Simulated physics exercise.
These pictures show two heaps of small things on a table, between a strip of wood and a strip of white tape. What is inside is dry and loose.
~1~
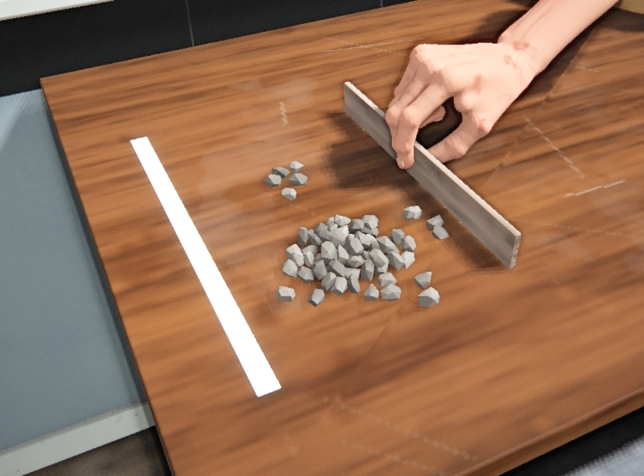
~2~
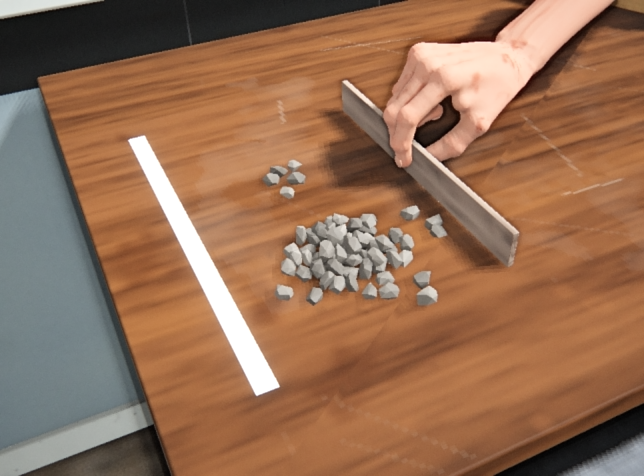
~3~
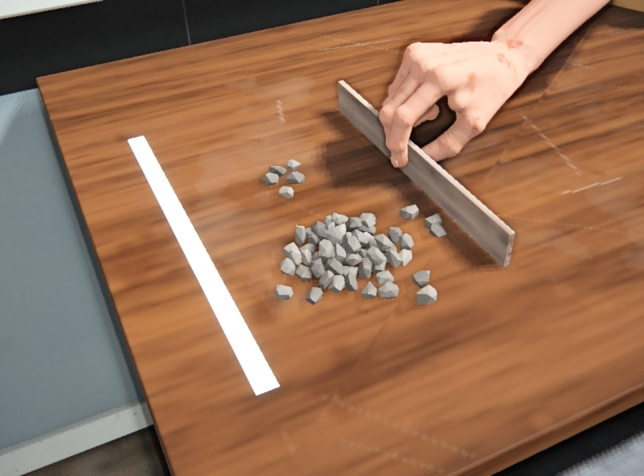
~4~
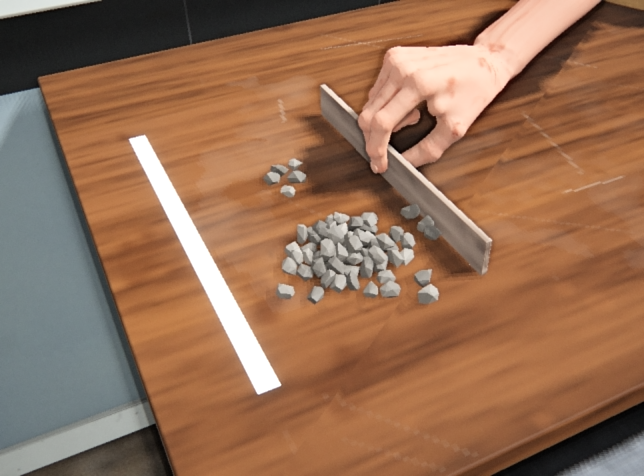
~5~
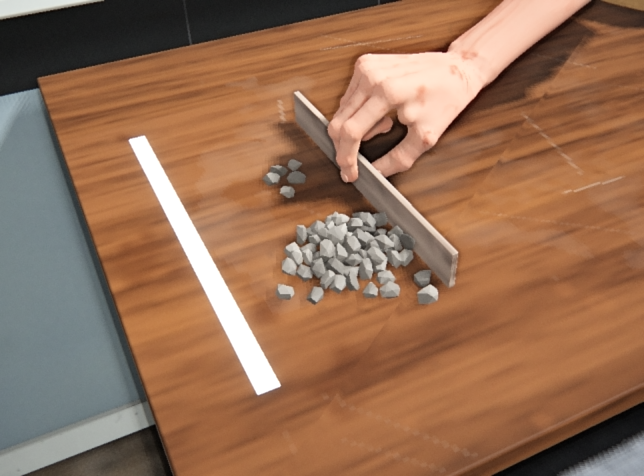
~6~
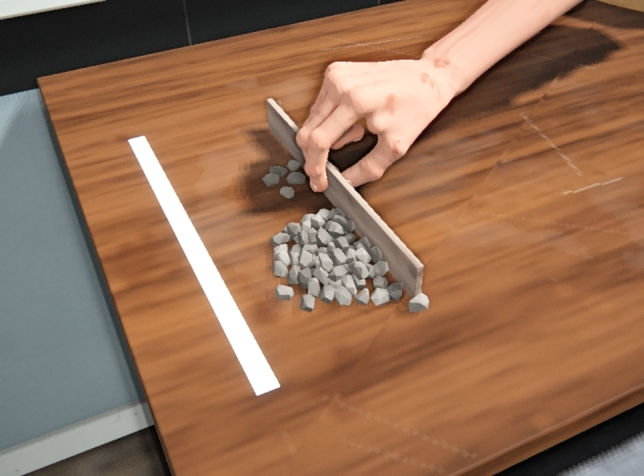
The clip opens on a wooden tabletop with a large and a small batch of gray gravel between a white tape strip and a hand-held strip of wood, at rest. The hand then slides the strip leftward, reaching the larger batch and pushing most of its bits left, bunching them together.
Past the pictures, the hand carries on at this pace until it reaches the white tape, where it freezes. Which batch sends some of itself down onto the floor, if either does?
The front batch is left missing some, the back batch is left whole.
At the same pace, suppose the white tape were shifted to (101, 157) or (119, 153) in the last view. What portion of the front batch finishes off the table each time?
First stop roughly 60 per cent off, second stop 40 per cent.
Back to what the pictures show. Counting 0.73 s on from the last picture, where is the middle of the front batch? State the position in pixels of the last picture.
Its centre lies roughly at (175, 316).
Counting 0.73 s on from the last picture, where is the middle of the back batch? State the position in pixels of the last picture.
Roughly (154, 214).
Then, 0.35 s on from there, strip of wood still moving, near (252, 191); front batch all on the table, its front near (219, 318); back batch all on the table, its front near (214, 197).
Then, 0.73 s on from there, strip of wood stopped at the white tape; front batch all on the table, its front near (118, 331); back batch all on the table, its front near (139, 219).
Then, 1.01 s on from there, strip of wood stopped at the white tape; front batch a little over the edge; back batch all on the table, its front near (139, 219).
In the end, strip of wood stopped at the white tape; front batch a little over the edge; back batch all on the table, its front near (139, 219).
